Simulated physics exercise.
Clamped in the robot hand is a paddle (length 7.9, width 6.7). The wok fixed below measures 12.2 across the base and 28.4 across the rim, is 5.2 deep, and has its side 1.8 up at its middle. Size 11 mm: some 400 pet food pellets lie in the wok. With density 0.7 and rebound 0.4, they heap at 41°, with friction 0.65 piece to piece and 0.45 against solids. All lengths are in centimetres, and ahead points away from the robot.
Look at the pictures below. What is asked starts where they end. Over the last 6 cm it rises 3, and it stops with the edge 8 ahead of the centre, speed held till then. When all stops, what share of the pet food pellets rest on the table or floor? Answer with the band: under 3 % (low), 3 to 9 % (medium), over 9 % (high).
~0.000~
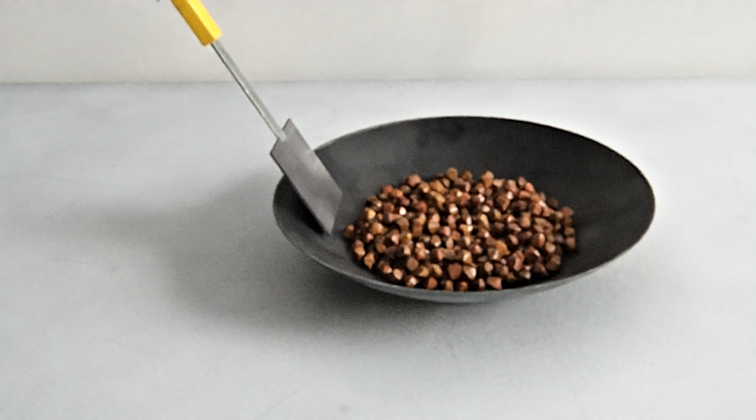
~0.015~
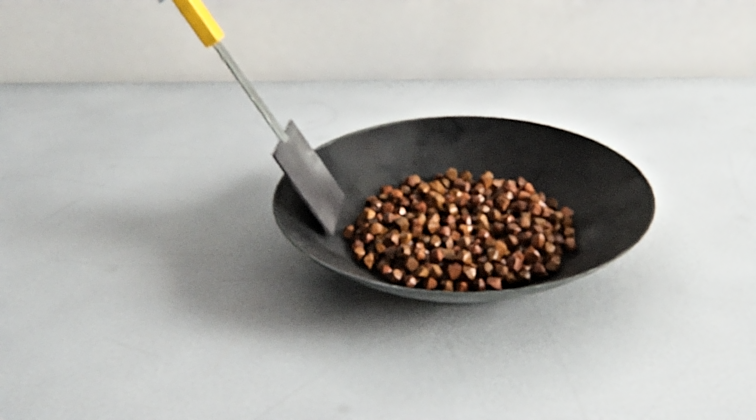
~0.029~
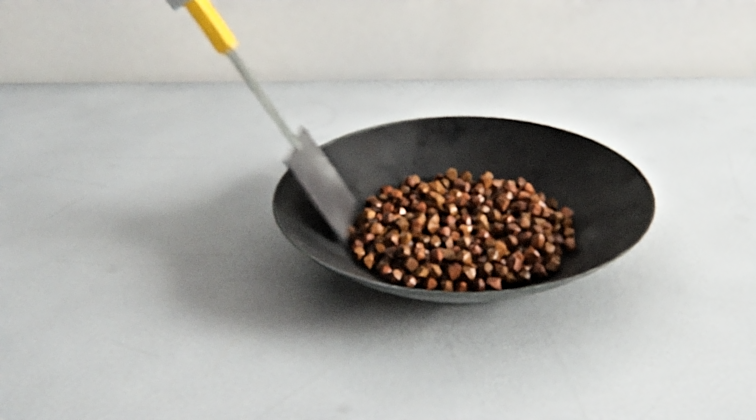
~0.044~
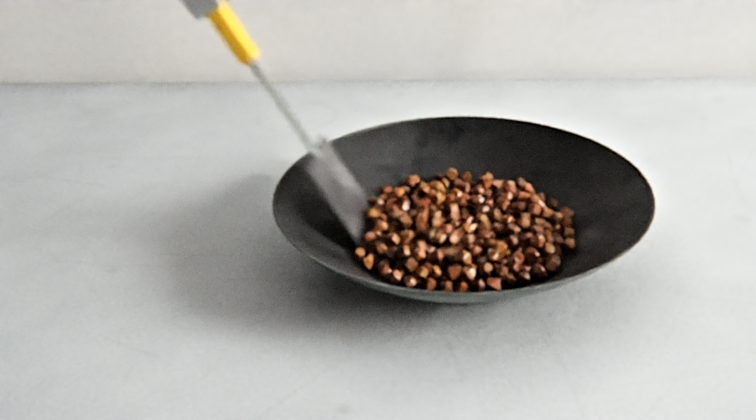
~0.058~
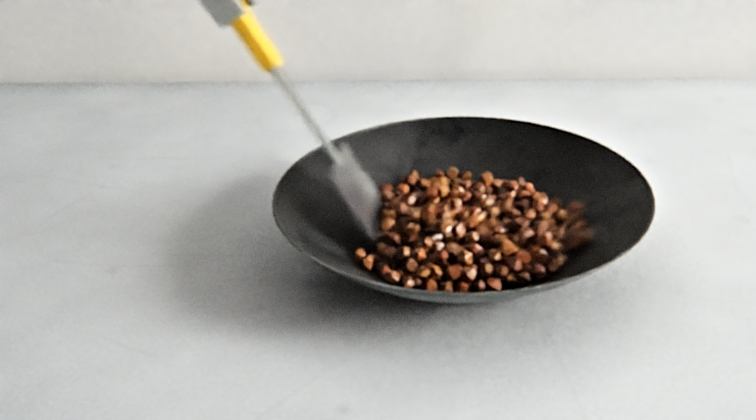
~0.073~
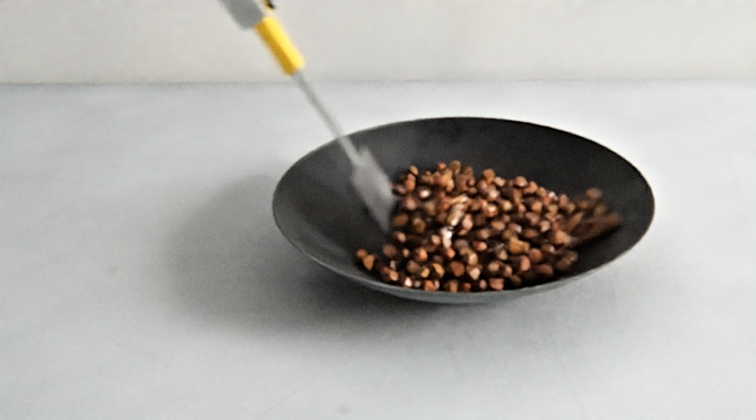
High, over 9 %.
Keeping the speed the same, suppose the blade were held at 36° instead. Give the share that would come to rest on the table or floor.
It would come to roughly 20 percent.
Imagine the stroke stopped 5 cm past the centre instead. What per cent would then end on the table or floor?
Close to 10 per cent would end on the table or floor.
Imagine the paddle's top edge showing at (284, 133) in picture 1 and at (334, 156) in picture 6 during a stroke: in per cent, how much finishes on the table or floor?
Roughly 15 %.
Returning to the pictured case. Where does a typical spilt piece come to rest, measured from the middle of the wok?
Close to 26 cm from the centre.
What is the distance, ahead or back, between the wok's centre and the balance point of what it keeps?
Ahead of centre, roughly 4.5 centimetres.
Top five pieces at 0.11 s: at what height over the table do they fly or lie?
I'd put it close to 7 cm.
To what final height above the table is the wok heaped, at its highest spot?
Some 5.5 cm above the table.
By 0.11 s, sloping 61°, highest piece 7 above the table; 400 in the wok, 1 on the blade or in flight.
By 0.14 s, sloping 61°, highest piece 9 above the table; 394 in the wok, 7 on the blade or in flight.
By 0.36 s, sloping 61°, highest piece 13 above the table; 308 in the wok, 61 on the table or floor, 32 on the blade or in flight.
By 1.41 s, sloping 61°, highest piece 5 above the table; 307 in the wok, 94 on the table or floor.
Final count, 307 in the wok, 94 on the table or floor. That is 23 % on the table or floor.
